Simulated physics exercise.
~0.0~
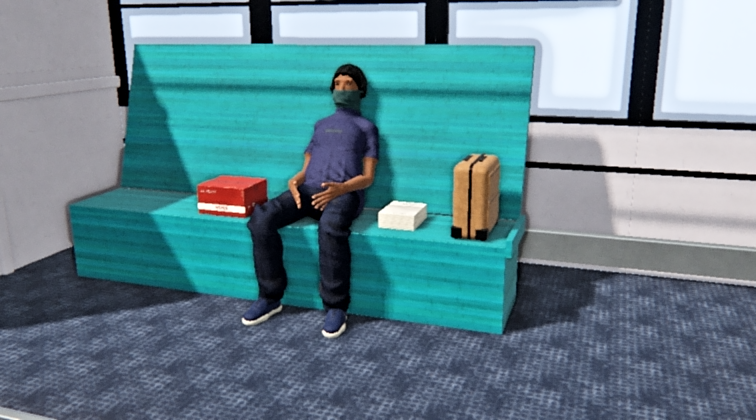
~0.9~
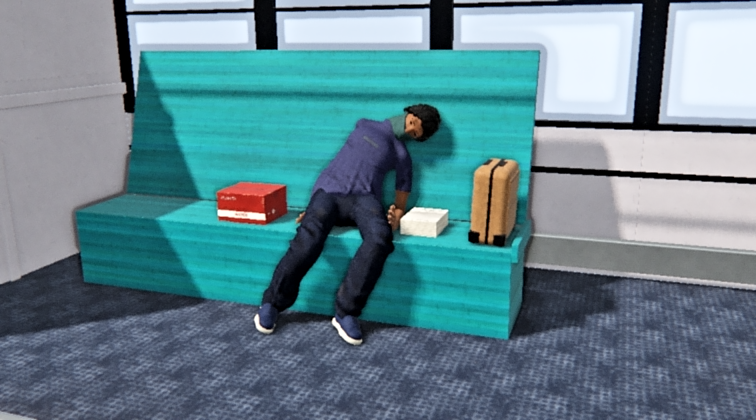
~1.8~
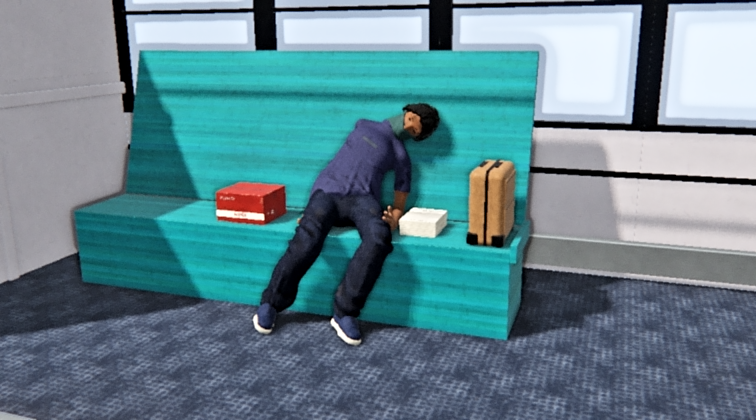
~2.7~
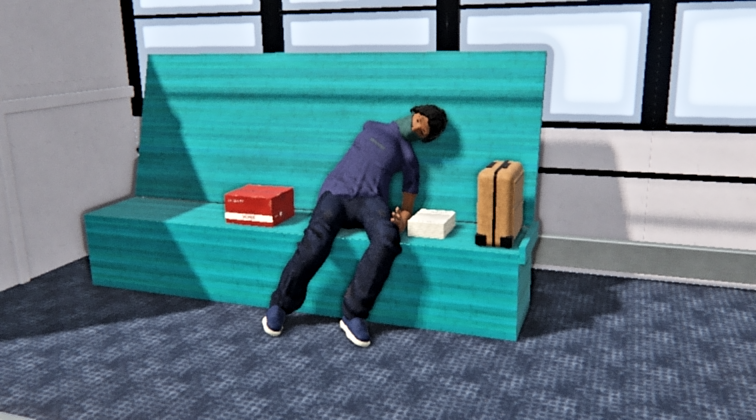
Masked man sitting on a teal bench slumping over to the right, then staying slumped between boxes beside an upright brown case.
